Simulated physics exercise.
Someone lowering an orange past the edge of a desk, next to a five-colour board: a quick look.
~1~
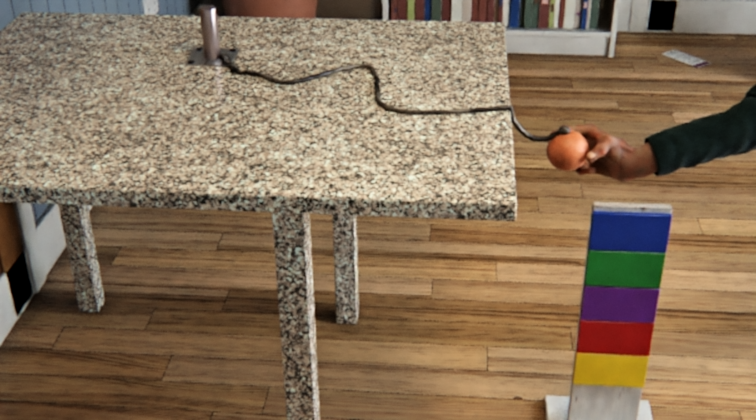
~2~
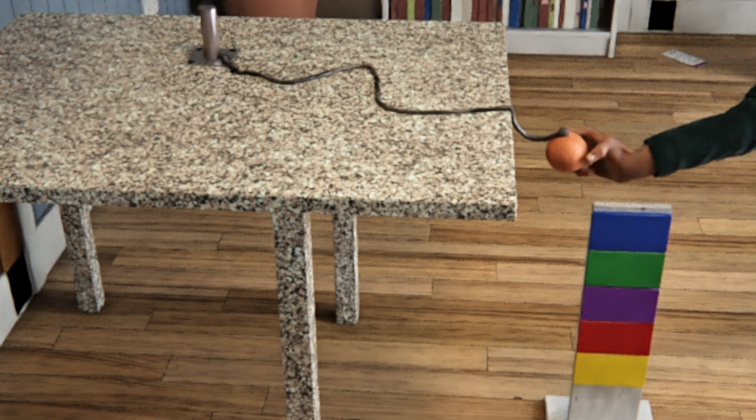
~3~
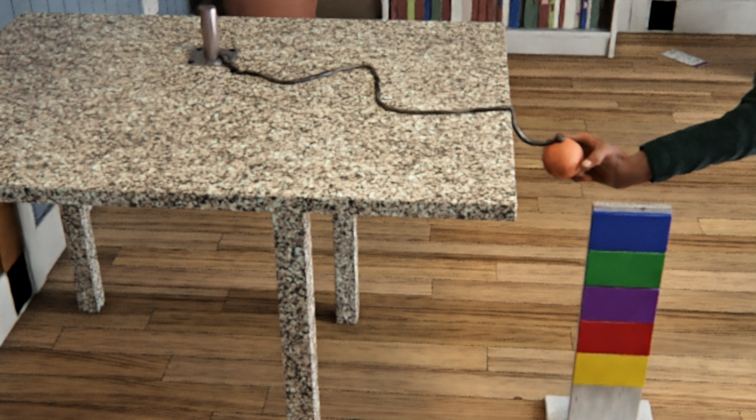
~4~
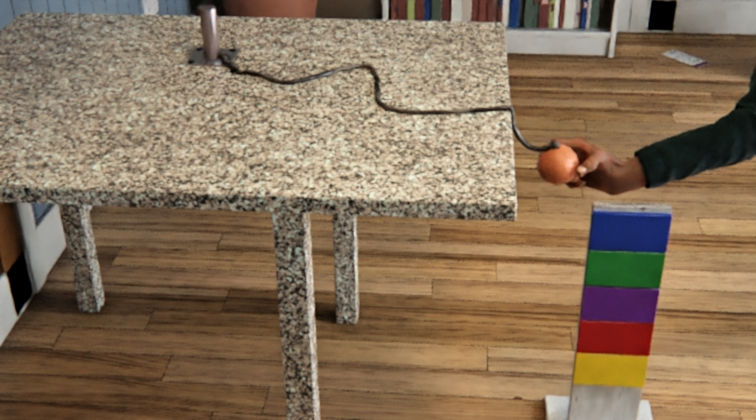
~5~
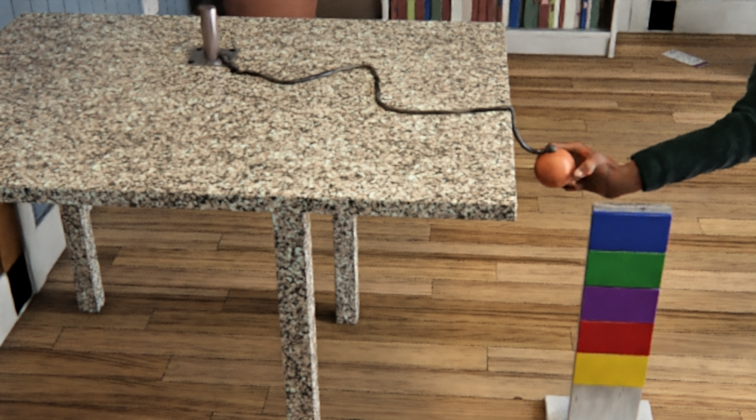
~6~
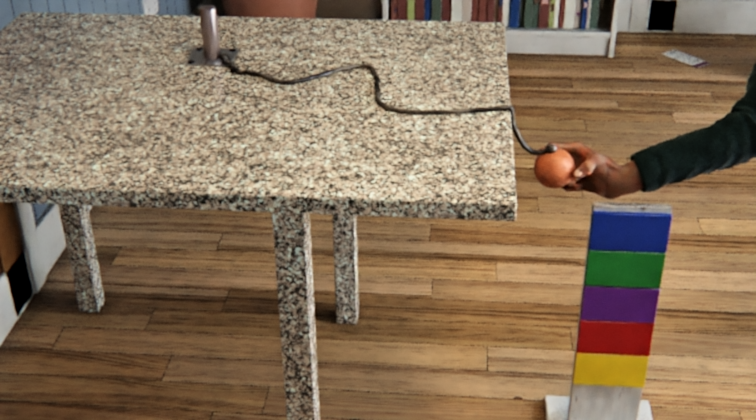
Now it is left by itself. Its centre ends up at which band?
At the purple one.
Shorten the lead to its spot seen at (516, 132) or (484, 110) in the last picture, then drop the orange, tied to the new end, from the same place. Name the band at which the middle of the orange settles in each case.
Cut one gives green; cut two gives blue.
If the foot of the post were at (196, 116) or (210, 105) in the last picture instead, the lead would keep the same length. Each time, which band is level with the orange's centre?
Red; red.
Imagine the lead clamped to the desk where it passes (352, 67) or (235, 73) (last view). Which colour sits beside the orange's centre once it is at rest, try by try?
Results, in sequence: Green / purple.
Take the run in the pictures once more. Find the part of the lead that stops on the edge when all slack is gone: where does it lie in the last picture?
It's the one at (380, 103).
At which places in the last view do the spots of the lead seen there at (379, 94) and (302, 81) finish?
The first ends at (488, 91) and the second at (344, 72).
A little later, orange near (516, 281); level with purple.
Next, orange near (497, 285); level with purple.
When it is over, orange near (500, 289); level with purple. The lead holds its middle at purple.
